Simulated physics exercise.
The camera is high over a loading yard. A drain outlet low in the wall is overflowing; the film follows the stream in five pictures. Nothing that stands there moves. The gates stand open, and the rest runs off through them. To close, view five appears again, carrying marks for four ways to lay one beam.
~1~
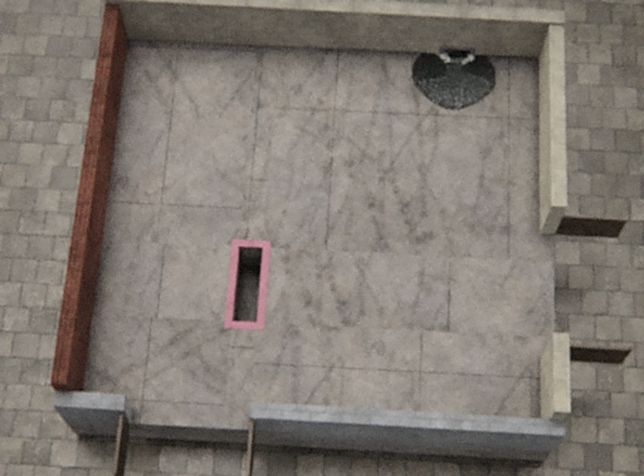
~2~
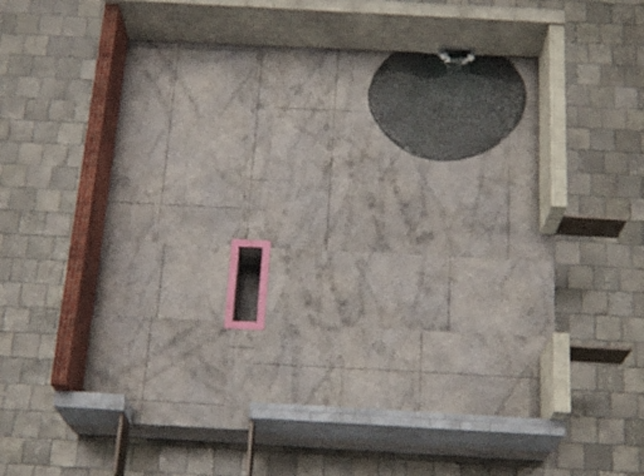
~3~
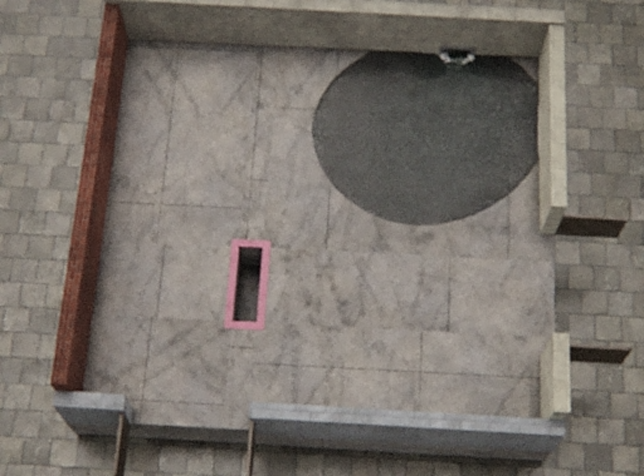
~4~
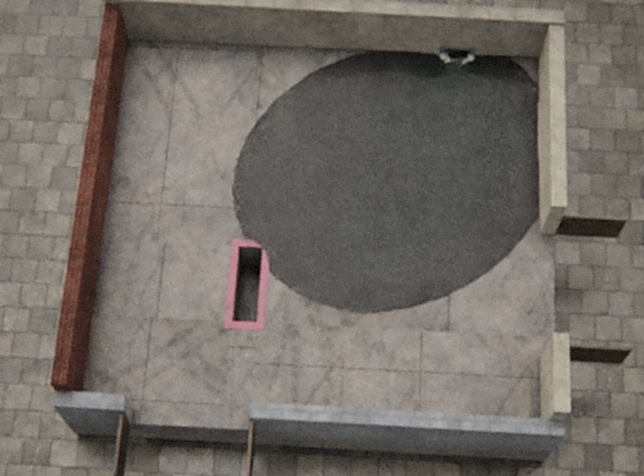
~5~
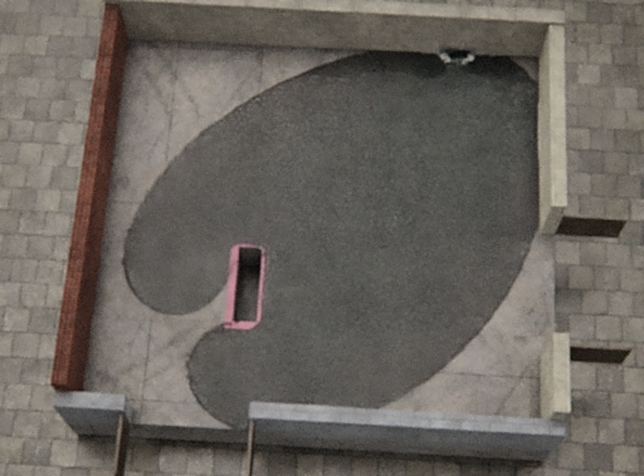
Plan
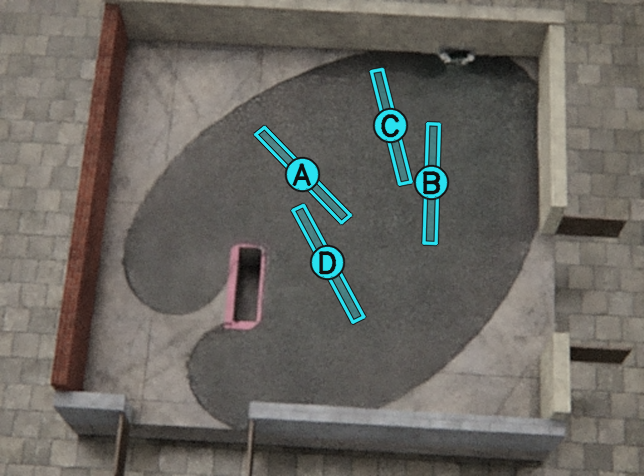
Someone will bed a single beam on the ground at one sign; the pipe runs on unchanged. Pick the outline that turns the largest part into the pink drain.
B works best here.
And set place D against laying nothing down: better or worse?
Worse.
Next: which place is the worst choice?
D.
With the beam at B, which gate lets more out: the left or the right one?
The left gate.
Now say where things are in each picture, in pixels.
The first frame shows outfall at (457, 51); pink drain at (248, 284); open gate at (193, 412); open gate at (540, 293); 2 % of the ground under water, visible out to (433, 96); pink drain still dry.
In the second frame, 9 % of the ground under water, visible out to (453, 157); pink drain still dry.
In the third frame, 21 % of the ground under water, visible out to (393, 216); pink drain still dry.
In the fourth frame, 39 % of the ground under water, visible out to (288, 279); pink drain still dry.
In the fifth frame, 63 % of the ground under water, visible out to (195, 371); pink drain taking water.
In cyan, A from (260, 130) to (345, 218); B from (430, 243) to (433, 123); C from (376, 70) to (405, 183); D from (298, 207) to (358, 319).
For place A, about 13 % of the stream goes into the pink drain, about 86 % out by the gates.
For place B, about 18 % of the stream goes into the pink drain, about 81 % out by the gates.
For place C, about 10 % of the stream goes into the pink drain, about 89 % out by the gates.
For place D, about 6 % of the stream goes into the pink drain, about 94 % out by the gates.
